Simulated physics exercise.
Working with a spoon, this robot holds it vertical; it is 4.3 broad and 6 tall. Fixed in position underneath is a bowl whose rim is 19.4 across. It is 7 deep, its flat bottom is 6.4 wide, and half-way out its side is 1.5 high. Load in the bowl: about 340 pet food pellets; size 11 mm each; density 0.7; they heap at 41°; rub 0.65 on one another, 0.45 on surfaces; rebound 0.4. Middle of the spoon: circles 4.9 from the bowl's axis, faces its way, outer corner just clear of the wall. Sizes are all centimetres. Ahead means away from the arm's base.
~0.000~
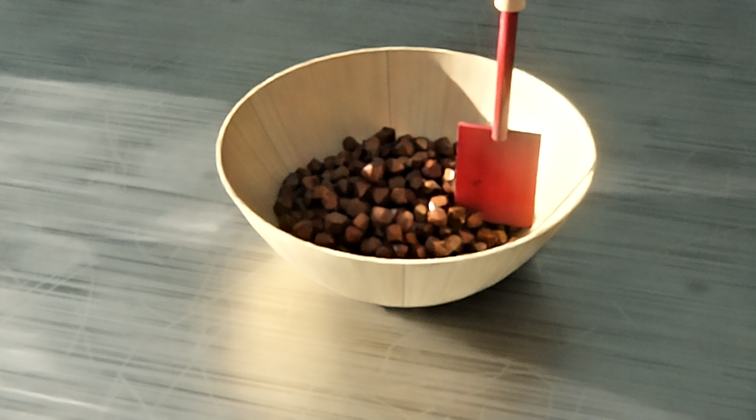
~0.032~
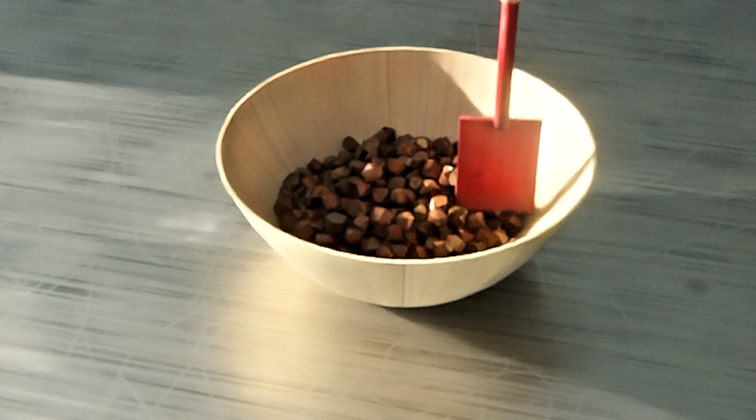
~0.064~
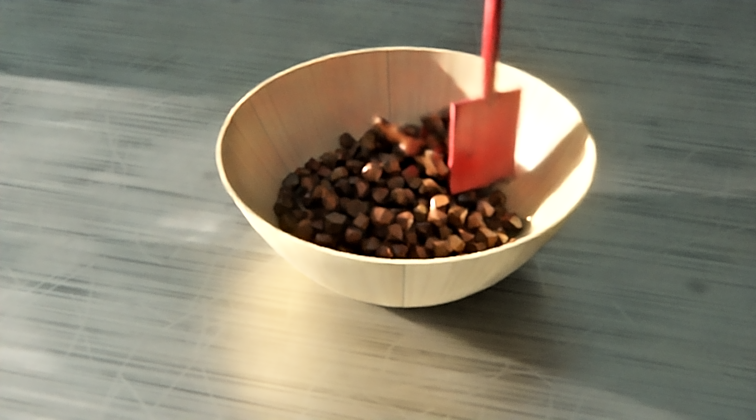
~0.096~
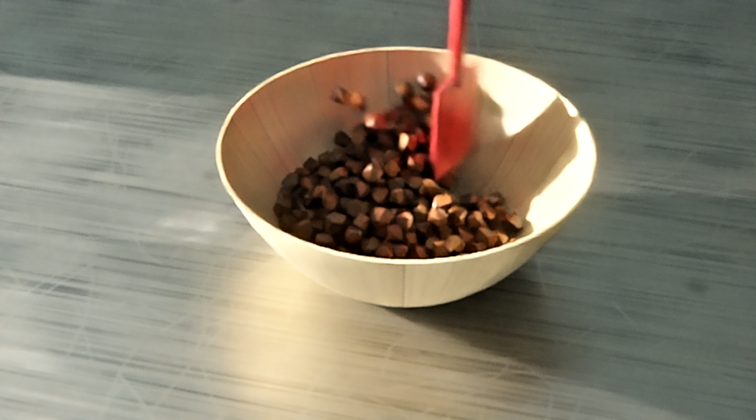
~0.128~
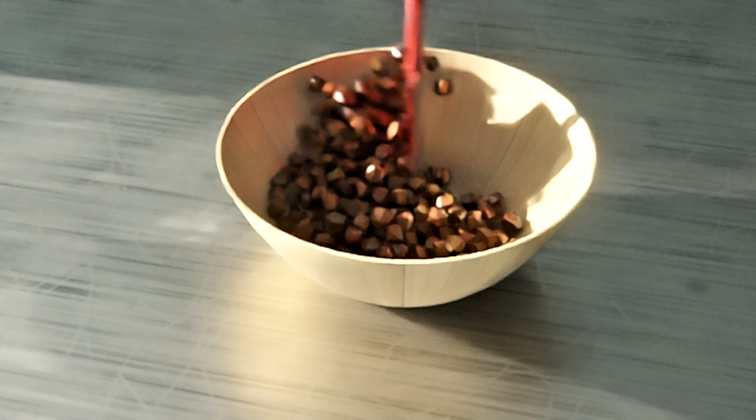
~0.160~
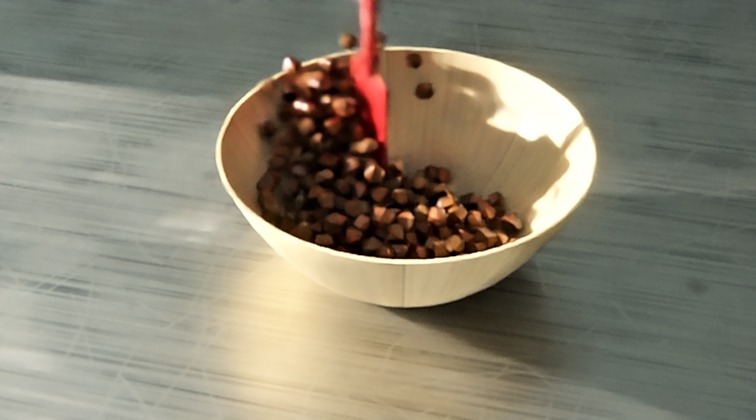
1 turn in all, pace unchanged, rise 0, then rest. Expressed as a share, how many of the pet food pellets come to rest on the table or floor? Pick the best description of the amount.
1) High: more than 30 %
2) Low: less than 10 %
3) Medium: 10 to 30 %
Medium: 10 to 30 %.
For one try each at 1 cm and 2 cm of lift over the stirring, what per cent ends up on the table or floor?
Some 10 and some 5 per cent.
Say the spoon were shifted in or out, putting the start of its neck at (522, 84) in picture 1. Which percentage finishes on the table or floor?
About 0 percent ends up on the table or floor.
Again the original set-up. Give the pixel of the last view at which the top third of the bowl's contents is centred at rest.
Around (480, 169).
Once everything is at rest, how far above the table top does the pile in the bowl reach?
It reaches some 7.0 cm above the table.
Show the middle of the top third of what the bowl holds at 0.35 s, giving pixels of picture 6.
Around (463, 234).
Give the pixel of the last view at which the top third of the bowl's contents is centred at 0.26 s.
The upper third is centred close to (313, 208).
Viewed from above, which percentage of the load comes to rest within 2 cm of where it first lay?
Near 30 per cent of the pieces.
After 0.26 s, 212° round, highest piece 9 above the table; 326 in the bowl, 12 in flight or on the tool.
After 0.35 s, 299° round, highest piece 10 above the table; 304 in the bowl, 13 on the table or floor, 21 in flight or on the tool.
After 0.60 s, 0° round, highest piece 7 above the table; 278 in the bowl, 59 on the table or floor, 1 in flight or on the tool.
After 1.30 s, 0° round, highest piece 7 above the table; 278 in the bowl, 60 on the table or floor.
In the end, 278 in the bowl, 60 on the table or floor. That is 18 % on the table or floor.
